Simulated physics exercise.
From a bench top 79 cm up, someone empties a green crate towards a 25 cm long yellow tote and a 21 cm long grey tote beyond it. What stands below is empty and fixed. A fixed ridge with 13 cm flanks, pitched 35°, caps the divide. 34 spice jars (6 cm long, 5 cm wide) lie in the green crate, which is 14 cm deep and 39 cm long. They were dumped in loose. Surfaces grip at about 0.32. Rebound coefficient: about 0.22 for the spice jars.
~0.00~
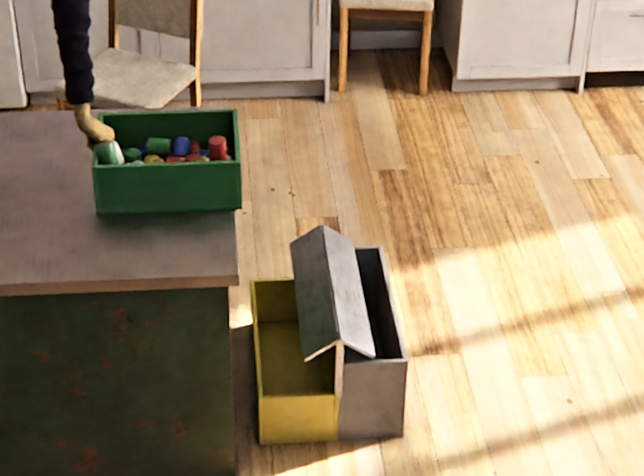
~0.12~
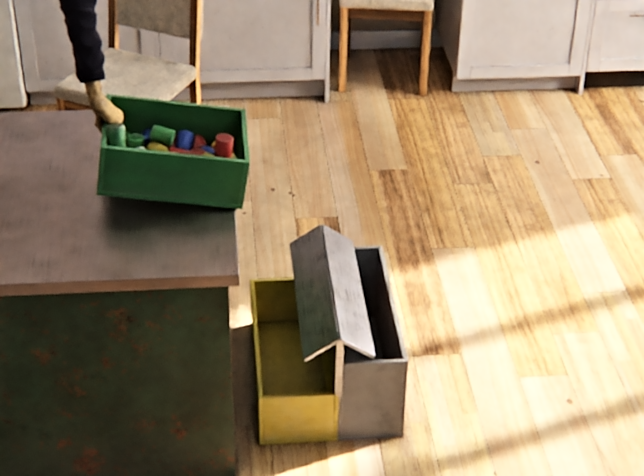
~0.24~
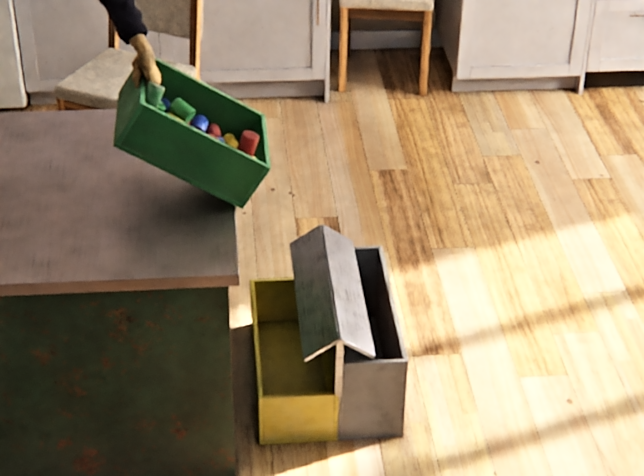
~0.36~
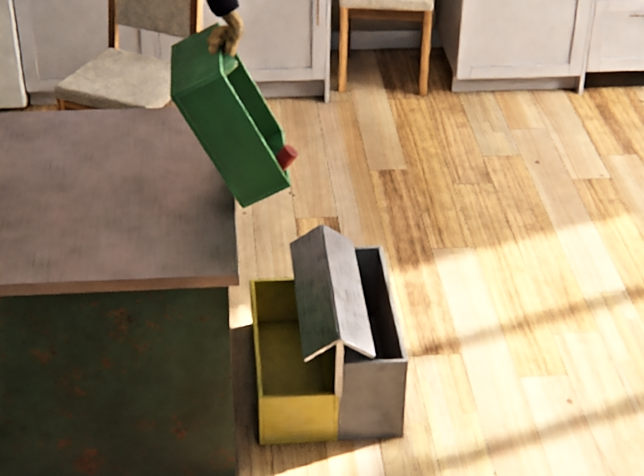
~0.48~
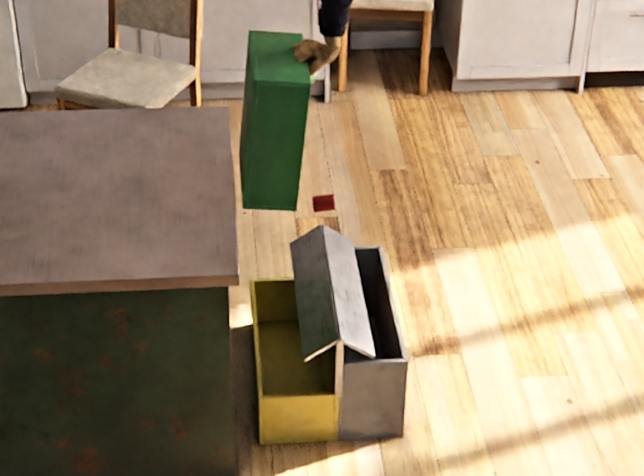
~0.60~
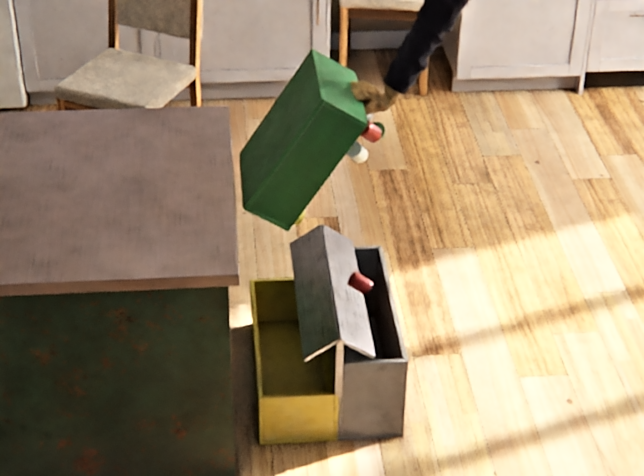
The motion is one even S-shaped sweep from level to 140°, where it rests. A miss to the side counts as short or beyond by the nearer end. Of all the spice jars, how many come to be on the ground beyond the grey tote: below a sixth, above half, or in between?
More than half of the spice jars end on the ground beyond the grey tote.
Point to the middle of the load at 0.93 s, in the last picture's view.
Around (427, 321).
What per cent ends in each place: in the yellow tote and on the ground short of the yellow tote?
About 5 and 20 per cent.
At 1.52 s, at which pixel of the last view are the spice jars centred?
Around (495, 364).
After 0.75 s, tilt 140°; 4 still in the green crate, 1 in the grey tote and 29 in the air.
After 0.93 s, tilt 140°; 1 in the yellow tote, 4 in the grey tote, 14 on the ground beyond the grey tote and 15 in the air.
After 1.19 s, tilt 140°; 2 in the yellow tote, 5 in the grey tote, 2 on the ground short of the yellow tote, 21 on the ground beyond the grey tote and 4 in the air.
Final count (at 1.52 s), 2 in the yellow tote, 5 in the grey tote, 6 on the ground short of the yellow tote and 21 on the ground beyond the grey tote. Asked share, 21 of 34, 62 per cent.
